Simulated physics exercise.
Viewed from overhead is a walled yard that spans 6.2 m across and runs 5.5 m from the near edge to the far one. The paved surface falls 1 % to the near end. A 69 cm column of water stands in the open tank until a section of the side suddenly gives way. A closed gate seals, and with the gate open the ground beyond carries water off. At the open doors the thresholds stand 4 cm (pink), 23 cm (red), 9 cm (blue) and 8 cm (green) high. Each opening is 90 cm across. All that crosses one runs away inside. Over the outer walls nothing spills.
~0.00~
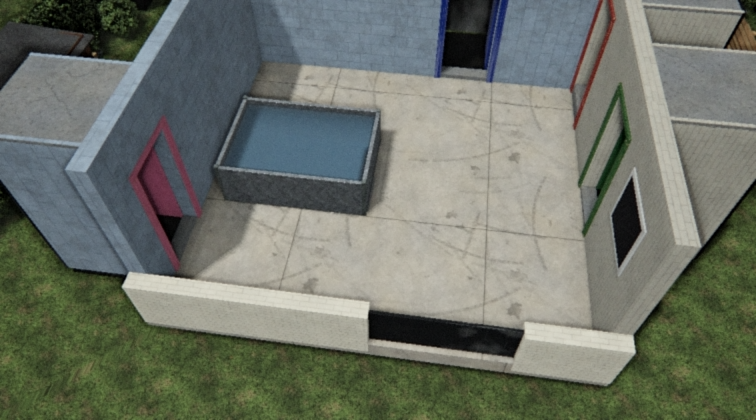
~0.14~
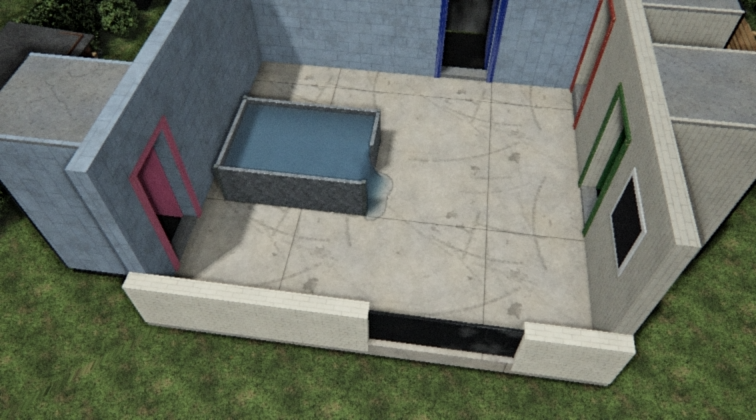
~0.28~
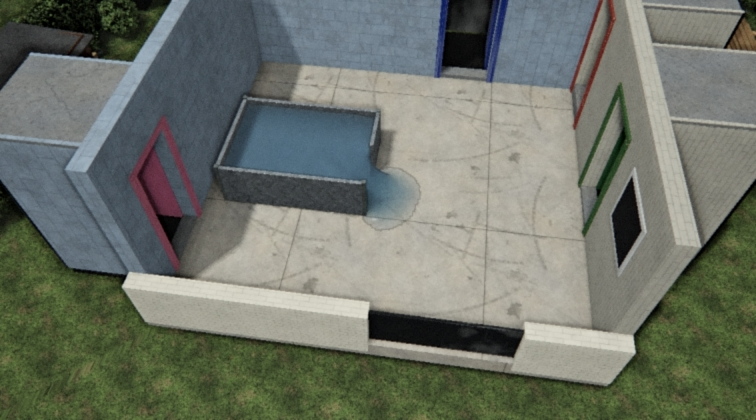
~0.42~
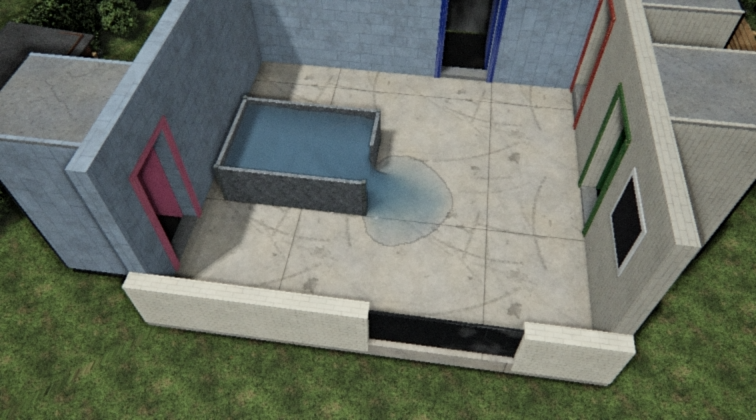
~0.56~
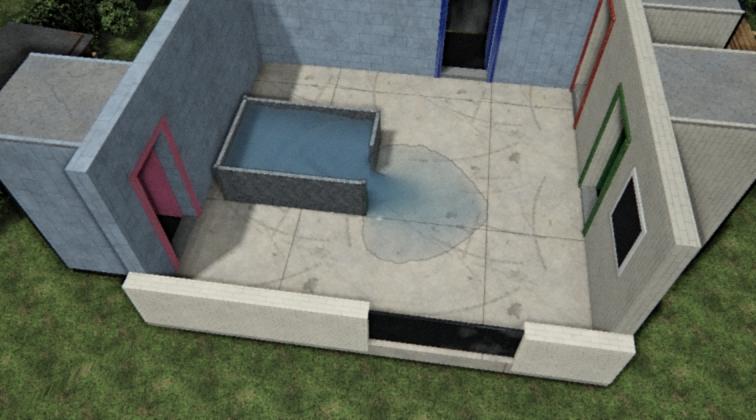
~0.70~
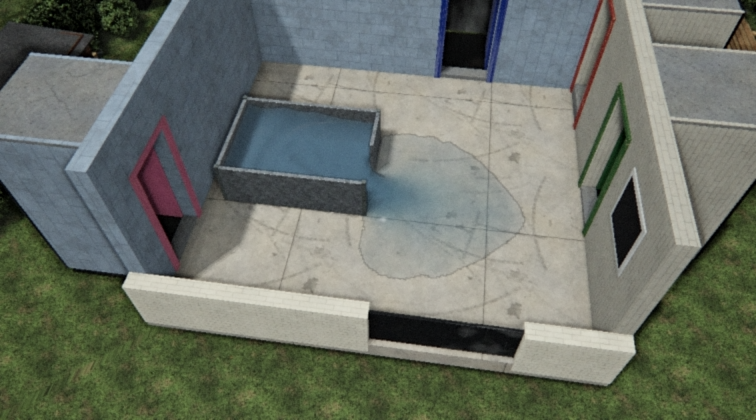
Water sits still in a raised rectangular tank inside a walled yard with coloured doorways, then begins pouring from a gap at the tank's right end. It spreads across the pale paving as a small rounded puddle, then widens rightward and toward the near wall into a broad, thin, uneven-edged sheet.
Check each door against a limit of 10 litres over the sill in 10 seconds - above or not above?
At the end, at the pink door the inflow will be out of bounds, at the red door the inflow will be within bounds, at the blue door the inflow will be within bounds, at the green door the inflow will be out of bounds.
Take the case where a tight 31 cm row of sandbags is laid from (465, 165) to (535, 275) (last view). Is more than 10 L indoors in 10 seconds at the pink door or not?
Compared to the limit, pink goes beyond.
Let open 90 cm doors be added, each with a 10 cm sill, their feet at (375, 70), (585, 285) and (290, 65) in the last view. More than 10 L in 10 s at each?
Result in order - not enough, more than that, not enough.
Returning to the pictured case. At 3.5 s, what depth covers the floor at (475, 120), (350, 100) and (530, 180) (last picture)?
Roughly 1, 0, 3 cm.
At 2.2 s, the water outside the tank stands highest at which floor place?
Look around (592, 333).
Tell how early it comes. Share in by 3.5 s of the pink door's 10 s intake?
0 percent or so by then.
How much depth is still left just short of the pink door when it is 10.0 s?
It comes to near 7.5 cm.
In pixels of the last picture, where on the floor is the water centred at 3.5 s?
Near (413, 200).
After 1.4 s water covers 40 % of the floor and is deepest (38 cm) near (372, 197); pink door not reached, red door not reached, blue door not reached, green door 12 cm at the sill, 5 L in.
After 2.2 s water covers 45 % of the floor and is deepest (38 cm) near (592, 333); pink door not reached, red door 5 cm at the sill, 0 L in, blue door not reached, green door 20 cm at the sill, 64 L in.
After 3.5 s water covers 45 % of the floor and is deepest (24 cm) near (372, 197); pink door not reached, red door 11 cm at the sill, 0 L in, blue door 2 cm at the sill, 0 L in, green door 17 cm at the sill, 145 L in.
After 6.0 s water covers 75 % of the floor and is deepest (16 cm) near (581, 212); pink door not reached, red door 12 cm at the sill, 0 L in, blue door 4 cm at the sill, 0 L in, green door 16 cm at the sill, 218 L in.
After 10.0 s water covers 100 % of the floor and is deepest (12 cm) near (594, 357); pink door 8 cm at the sill, 19 L in, red door 8 cm at the sill, 0 L in, blue door 5 cm at the sill, 0 L in, green door 9 cm at the sill, 262 L in.
